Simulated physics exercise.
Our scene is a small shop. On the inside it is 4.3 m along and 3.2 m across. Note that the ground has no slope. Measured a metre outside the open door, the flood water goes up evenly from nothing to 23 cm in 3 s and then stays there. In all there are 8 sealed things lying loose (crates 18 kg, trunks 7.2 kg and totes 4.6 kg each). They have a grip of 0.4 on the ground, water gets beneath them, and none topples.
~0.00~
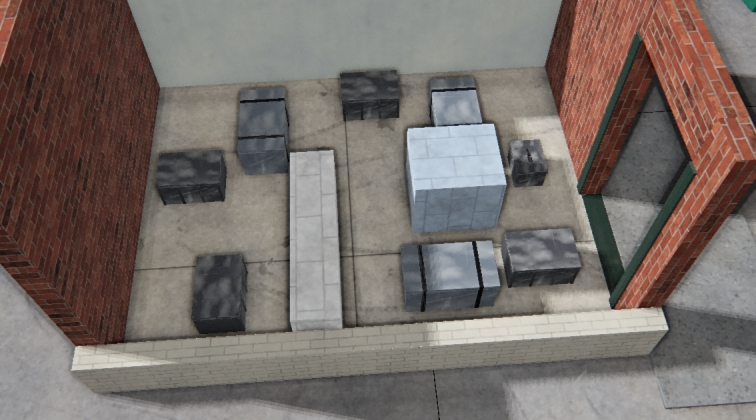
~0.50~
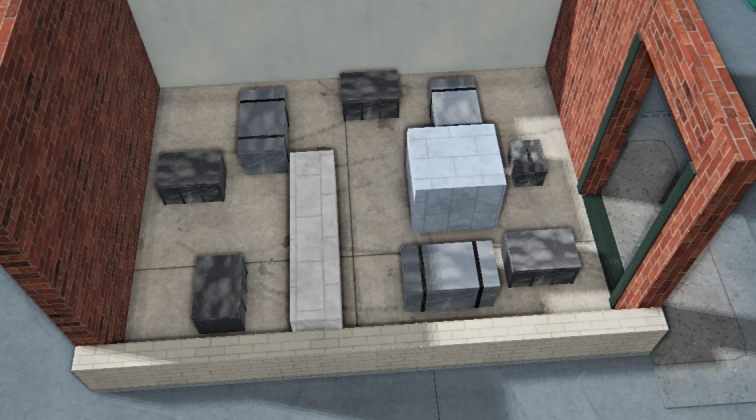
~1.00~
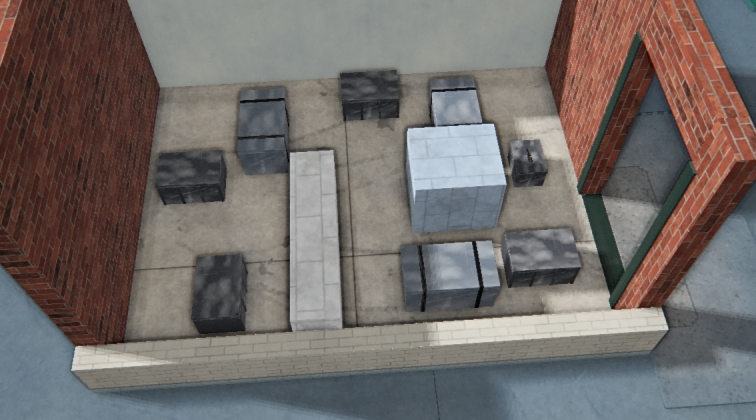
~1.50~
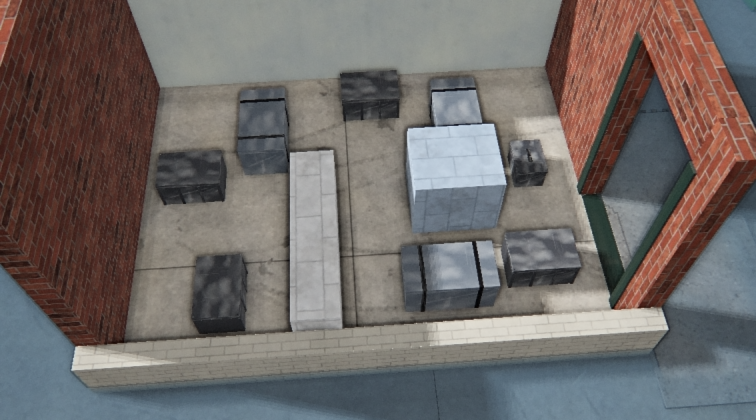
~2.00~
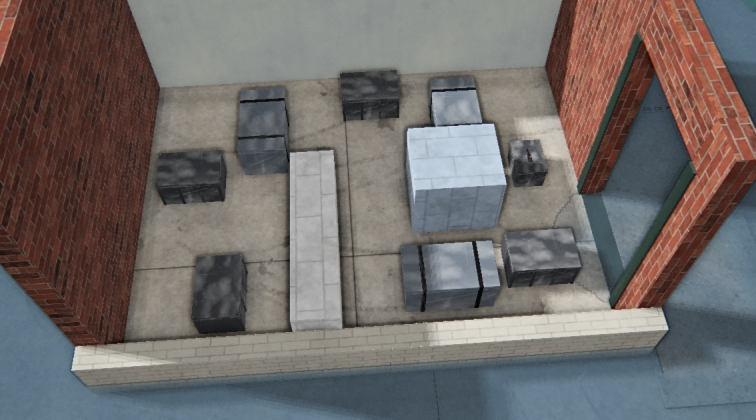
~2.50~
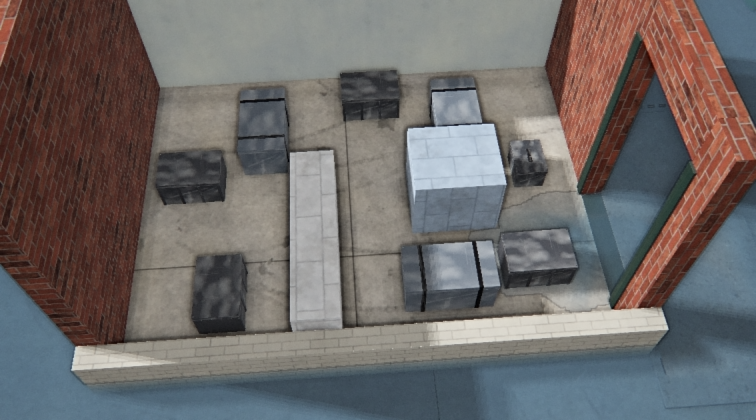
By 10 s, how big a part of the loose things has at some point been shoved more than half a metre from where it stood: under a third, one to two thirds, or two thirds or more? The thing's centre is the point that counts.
It's shaping up to be some of them, a third to two thirds.
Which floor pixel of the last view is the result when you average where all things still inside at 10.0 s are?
They're centred close to (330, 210).
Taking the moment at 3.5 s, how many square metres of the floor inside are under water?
At that time the wet patch spans about 3.0 m2.
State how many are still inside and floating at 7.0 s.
4 at that moment.
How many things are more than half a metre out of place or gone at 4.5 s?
Answer: 3.
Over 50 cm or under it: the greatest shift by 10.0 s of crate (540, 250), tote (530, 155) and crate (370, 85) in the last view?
Order as asked - a bigger shift, a bigger shift, a bigger shift.
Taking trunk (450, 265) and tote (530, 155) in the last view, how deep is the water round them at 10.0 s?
I'd put it at 20 cm and 15 cm respectively.
After 3.5 s 0 of 8 are over 50 cm from their spots; 0 afloat.
After 4.5 s 3 of 8 are over 50 cm from their spots; 2 afloat.
After 7.0 s 3 of 8 are over 50 cm from their spots; 4 afloat.
After 10.0 s 3 of 8 are over 50 cm from their spots, and 4 have been at some point; 6 afloat.
